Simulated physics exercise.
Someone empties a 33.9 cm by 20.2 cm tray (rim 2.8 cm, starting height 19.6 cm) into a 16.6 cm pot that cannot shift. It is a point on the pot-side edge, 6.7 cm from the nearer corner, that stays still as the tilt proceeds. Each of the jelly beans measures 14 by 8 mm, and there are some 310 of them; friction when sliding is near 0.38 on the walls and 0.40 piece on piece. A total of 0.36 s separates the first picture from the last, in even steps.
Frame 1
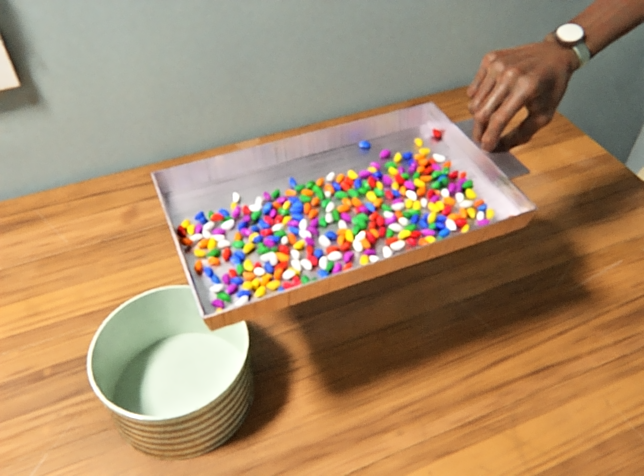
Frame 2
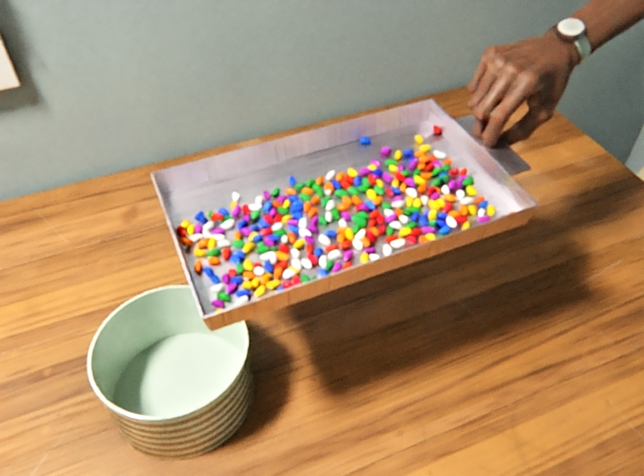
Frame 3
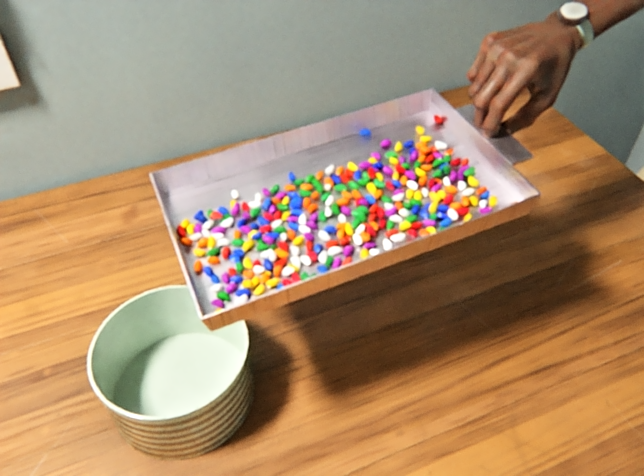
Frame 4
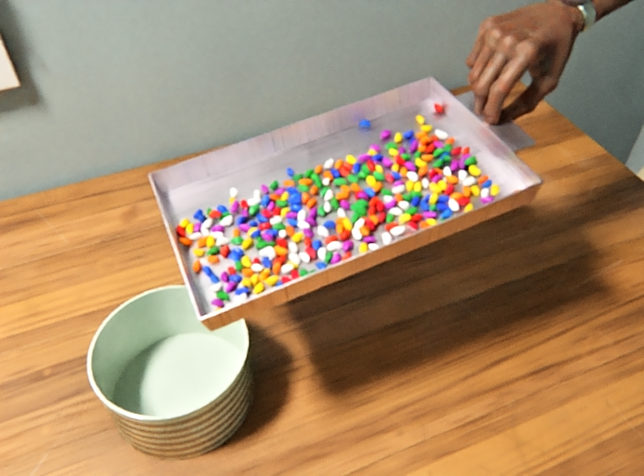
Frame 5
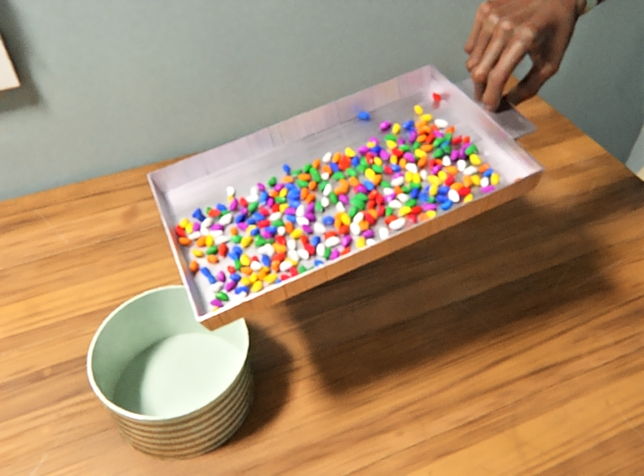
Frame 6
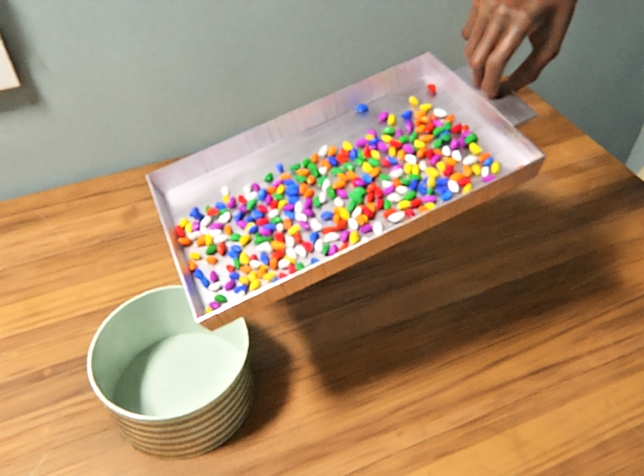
A wooden tabletop against a plain grey-green wall is seen from above at an angle, the view staying still. A shallow pale tray with brown outer sides holds many multicoloured jelly beans, its left front corner over a pale green pot with a ribbed outside at lower left. A hand wearing a watch at the tray's upper right gradually raises that end, tilting the tray slightly toward the left.
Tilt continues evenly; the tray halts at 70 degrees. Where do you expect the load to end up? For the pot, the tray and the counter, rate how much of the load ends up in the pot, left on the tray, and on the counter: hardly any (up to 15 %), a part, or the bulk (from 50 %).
Pot: A part; tray: The bulk; counter: Hardly any.
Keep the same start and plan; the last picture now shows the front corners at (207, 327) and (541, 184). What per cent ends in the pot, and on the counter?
That works out as pot 10 and counter 55.
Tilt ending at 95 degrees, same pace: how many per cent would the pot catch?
I'd say close to 80 percent.
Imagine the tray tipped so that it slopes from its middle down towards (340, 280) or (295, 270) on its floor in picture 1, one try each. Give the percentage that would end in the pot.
I'd put it at about 0 per cent for the first tilt and about 15 per cent for the second.
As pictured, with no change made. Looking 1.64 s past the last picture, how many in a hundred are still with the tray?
Roughly 80 percent of the load, I'd say.
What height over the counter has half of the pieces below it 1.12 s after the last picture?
Roughly 22 centimetres, more or less.
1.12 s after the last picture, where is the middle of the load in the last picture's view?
Expected load position: Near (190, 238).
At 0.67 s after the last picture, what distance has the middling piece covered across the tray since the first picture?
About 7 cm.
Then, 0.67 s after the last picture, tilt 39 degrees; the tray holds 100 %, the pot 0 %.
Then, 1.12 s after the last picture, tilt 58 degrees; the tray holds 100 %, the pot 0 %.
Then, 1.64 s after the last picture, tilt 70 degrees; the tray holds 80 %, the pot 15 %.
In the end, pot 30 %, tray 65 %, counter 0 %.
